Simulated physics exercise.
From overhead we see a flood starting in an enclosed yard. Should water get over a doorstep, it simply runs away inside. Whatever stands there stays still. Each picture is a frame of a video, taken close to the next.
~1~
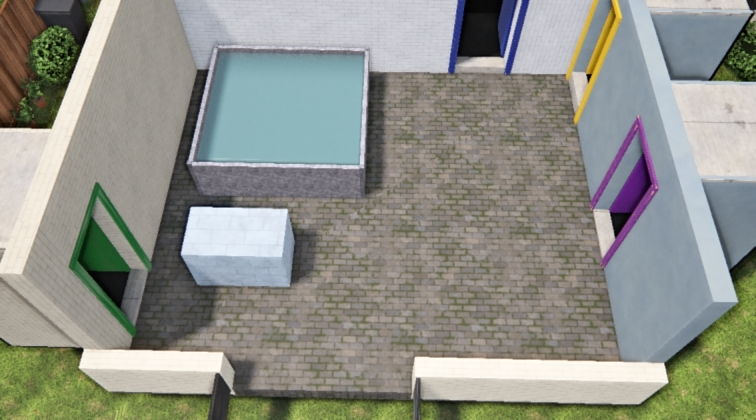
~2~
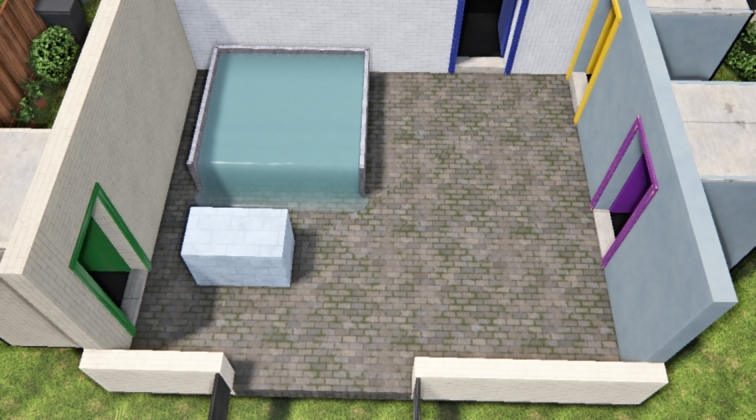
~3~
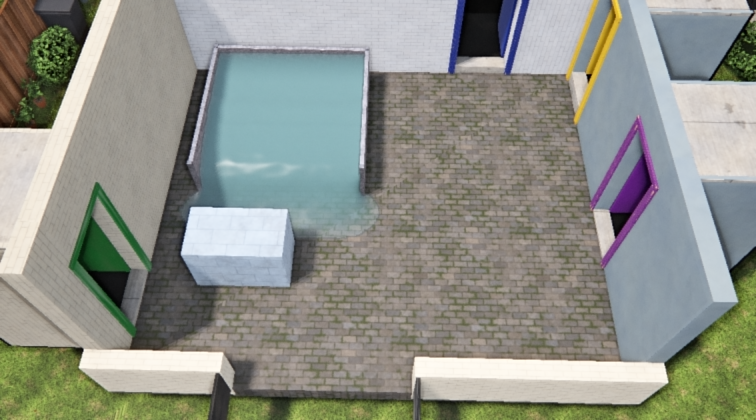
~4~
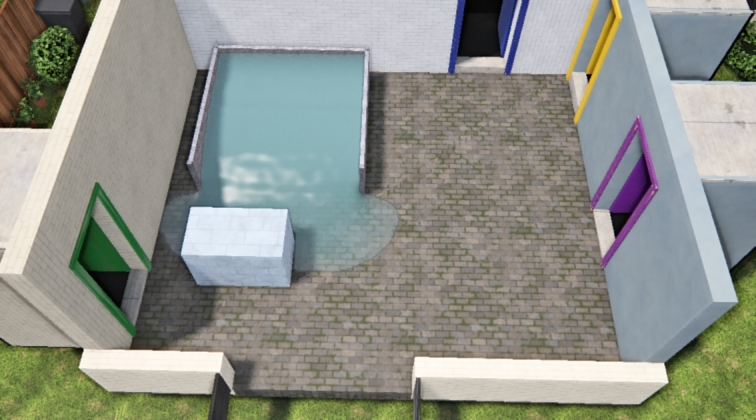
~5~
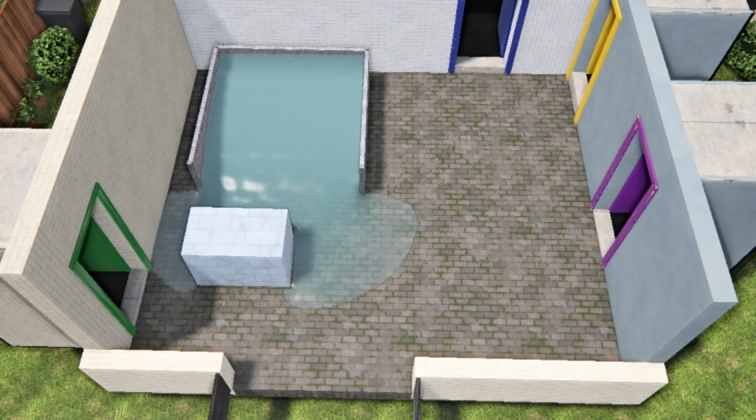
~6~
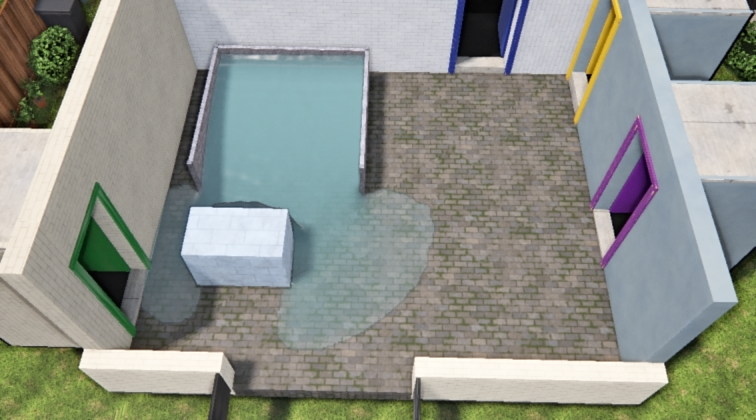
To begin with, a walled tank of still water stands in a paved yard with coloured doorways, a pale block in front of it. The tank's near wall disappears and water pours out across the paving, flowing around both sides of the block and spreading toward the viewer in a widening sheet.
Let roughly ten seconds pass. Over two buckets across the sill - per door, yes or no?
Purple door yes, green door yes, yellow door no, blue door no.
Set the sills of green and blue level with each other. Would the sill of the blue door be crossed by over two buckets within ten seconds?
One by one: Blue door floods.
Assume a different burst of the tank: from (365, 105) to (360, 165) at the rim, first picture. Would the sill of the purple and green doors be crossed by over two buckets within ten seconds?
The purple door tops the limit and the green door tops the limit.
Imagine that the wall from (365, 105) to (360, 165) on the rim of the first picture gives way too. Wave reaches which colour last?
One in green.
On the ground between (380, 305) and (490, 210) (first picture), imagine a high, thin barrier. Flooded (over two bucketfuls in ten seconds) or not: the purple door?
Short version: The purple door does not reach it.
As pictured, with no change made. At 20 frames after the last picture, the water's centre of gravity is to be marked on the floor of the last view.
At about (317, 213).
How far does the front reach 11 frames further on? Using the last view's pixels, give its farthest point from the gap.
The front should reach about (592, 378).
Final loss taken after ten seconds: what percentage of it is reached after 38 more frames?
75 per cent.
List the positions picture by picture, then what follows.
The first picture shows the water tank at (285, 106) is whole and still.
In the second picture, the front is at (363, 205), out from the gap at (281, 186).
In the third picture, water pours out at (281, 186) and has run to a hidden place.
In the fourth picture, the front is at (168, 228), out from the gap at (281, 187).
In the fifth picture, the front is at (153, 258), out from the gap at (281, 188).
In the sixth picture, water pours out at (281, 188) and has run to (335, 339).
A moment on, water covers 35 % of the floor; the purple door not reached, the green door under two buckets in, the yellow door not reached, the blue door not reached.
Next, water covers 50 % of the floor; the purple door not reached, the green door over two buckets in, the yellow door not reached, the blue door not reached.
Then, water covers 65 % of the floor; the purple door under two buckets in, the green door over two buckets in, the yellow door not reached, the blue door not reached.
Later, water covers 90 % of the floor; the purple door over two buckets in, the green door far over two buckets in, the yellow door wet at the sill, nothing in, the blue door wet at the sill, nothing in.
In the end, water covers 100 % of the floor; the purple door over two buckets in, the green door far over two buckets in, the yellow door wet at the sill, nothing in, the blue door wet at the sill, nothing in.
